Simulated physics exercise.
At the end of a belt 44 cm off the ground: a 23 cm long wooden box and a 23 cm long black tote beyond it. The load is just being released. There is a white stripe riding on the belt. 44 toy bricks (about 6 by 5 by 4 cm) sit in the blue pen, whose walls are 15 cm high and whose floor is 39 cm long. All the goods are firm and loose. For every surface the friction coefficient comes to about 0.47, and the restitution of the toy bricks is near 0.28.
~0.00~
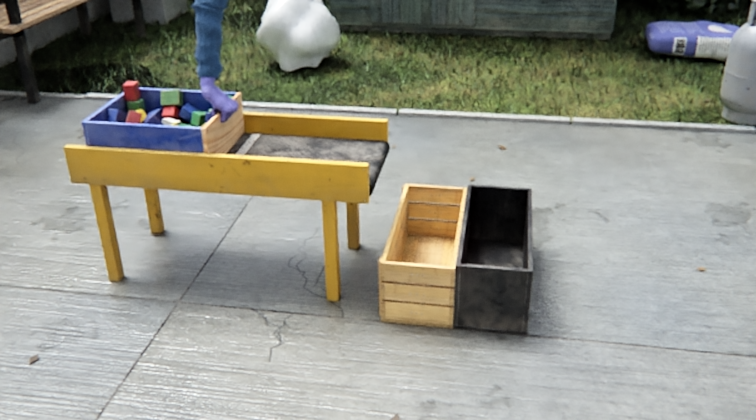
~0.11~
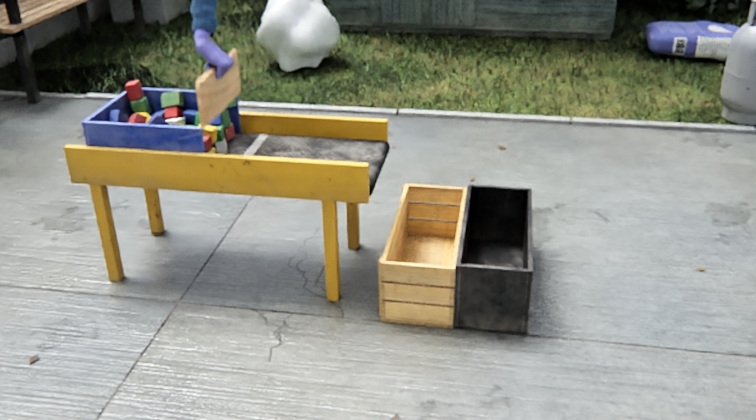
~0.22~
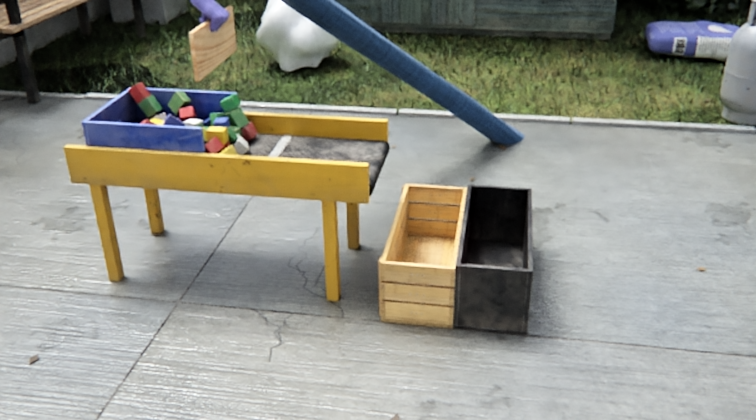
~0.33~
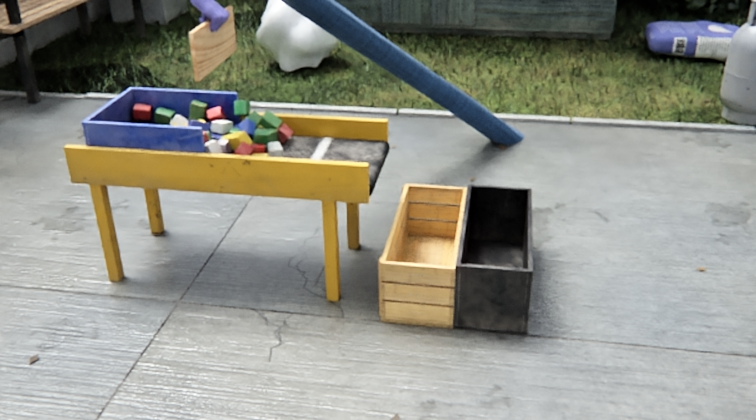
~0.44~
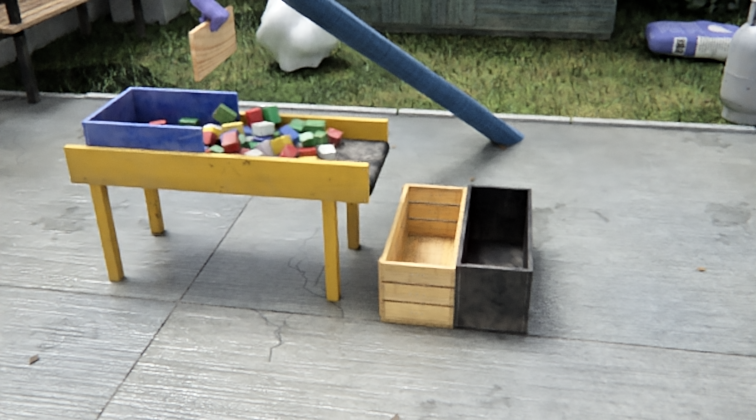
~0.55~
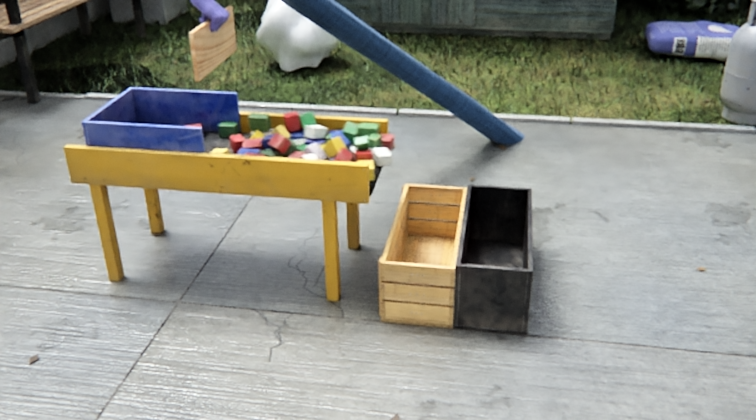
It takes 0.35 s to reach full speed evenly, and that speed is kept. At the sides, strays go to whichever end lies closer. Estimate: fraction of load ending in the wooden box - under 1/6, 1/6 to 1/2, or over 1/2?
Under 1/6.
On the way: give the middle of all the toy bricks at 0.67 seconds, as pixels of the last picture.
Centre: Approx. (369, 153).
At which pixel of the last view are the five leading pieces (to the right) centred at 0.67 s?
Mean place: Roughly (436, 174).
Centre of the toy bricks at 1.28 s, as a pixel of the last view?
Somewhere around (497, 262) in pixels.
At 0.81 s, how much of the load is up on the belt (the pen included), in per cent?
That would be about 15 per cent.
After 0.67 s, 27 on the belt and 17 in the air.
After 0.81 s, 9 in the black tote, 7 on the belt and 28 in the air.
After 1.02 s, 37 in the black tote and 7 in the air.
Outcome (at 1.28 s), 44 in the black tote. Asked share, 0 of 44, 0 per cent.
